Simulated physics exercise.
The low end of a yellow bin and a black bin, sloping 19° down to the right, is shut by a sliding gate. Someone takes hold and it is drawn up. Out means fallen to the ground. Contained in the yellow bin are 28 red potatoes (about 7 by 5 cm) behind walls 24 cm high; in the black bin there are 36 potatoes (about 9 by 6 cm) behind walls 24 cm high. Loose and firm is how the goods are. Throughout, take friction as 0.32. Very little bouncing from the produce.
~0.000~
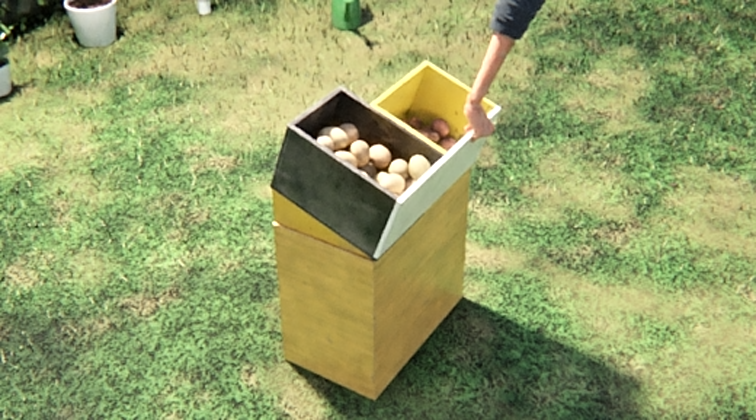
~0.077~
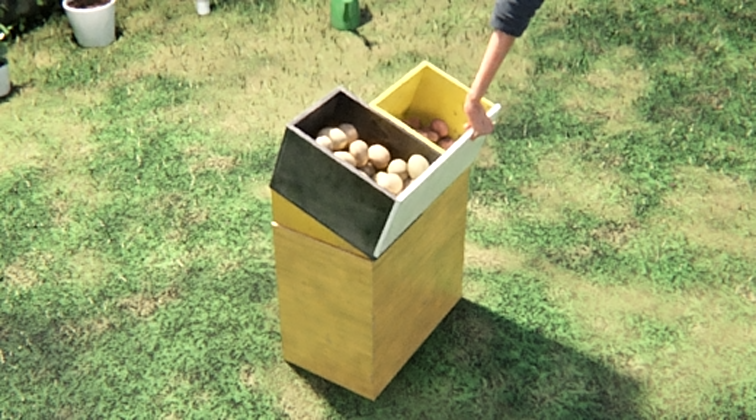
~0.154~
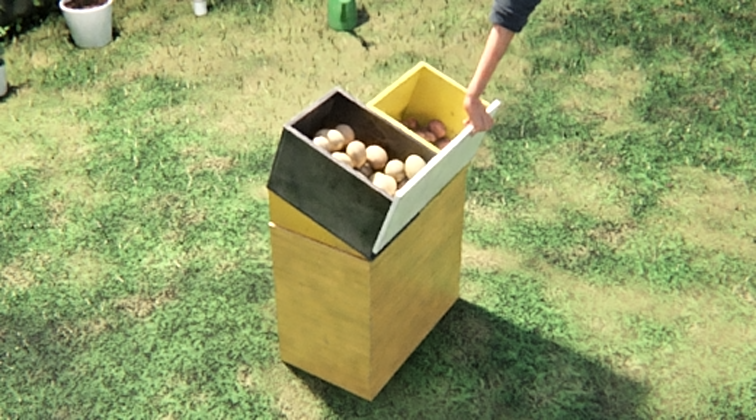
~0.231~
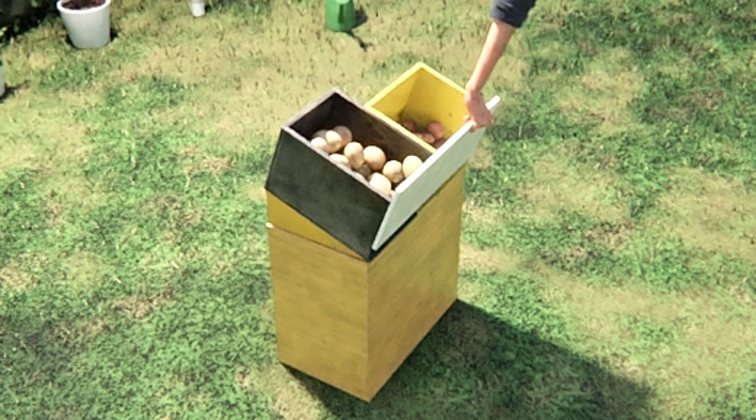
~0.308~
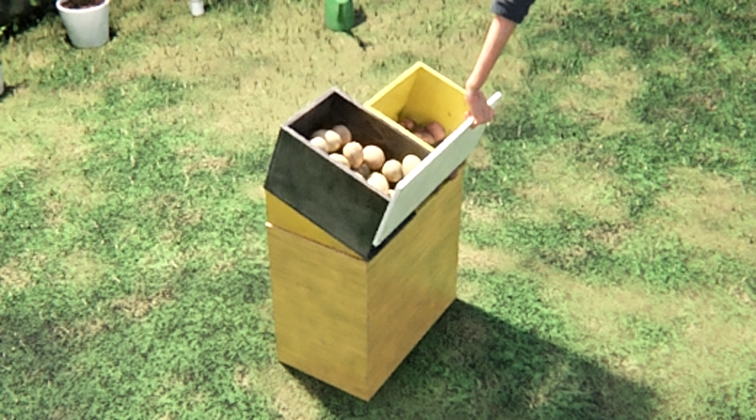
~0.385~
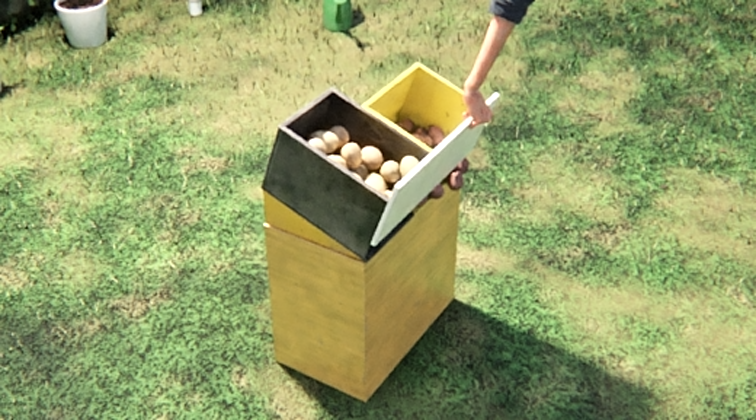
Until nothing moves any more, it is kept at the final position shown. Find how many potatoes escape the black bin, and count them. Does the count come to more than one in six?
No: Most likely the amount lost does not reach a sixth.
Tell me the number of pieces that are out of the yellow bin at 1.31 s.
Out so far from the yellow bin: Around 6.
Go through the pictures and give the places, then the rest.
In the first frame (each is followed by its nearest rim corner in this view), black bin, (398, 199); yellow bin, (447, 154); gate raised by 0 cm; none has fallen clear.
In the second frame, black bin, (397, 199); gate raised by 1 cm.
In the third frame, black bin, (395, 200); gate raised by 3 cm.
In the fourth frame, black bin, (392, 201); gate raised by 5 cm.
In the fifth frame, black bin, (392, 200); gate raised by 6 cm.
In the sixth frame, black bin, (390, 201); yellow bin, (438, 155); gate raised by 6 cm; none has fallen clear.
After 0.79 s, yellow bin 22 in, 6 out and black bin 36 in, 0 out.
After 1.31 s, yellow bin 22 in, 6 out and black bin 36 in, 0 out.
After 2.02 s, yellow bin 20 in, 8 out and black bin 36 in, 0 out.
Outcome (at 2.94 s), yellow bin 19 in, 9 out and black bin 36 in, 0 out. Asked share, 0 of 36, 0 per cent.
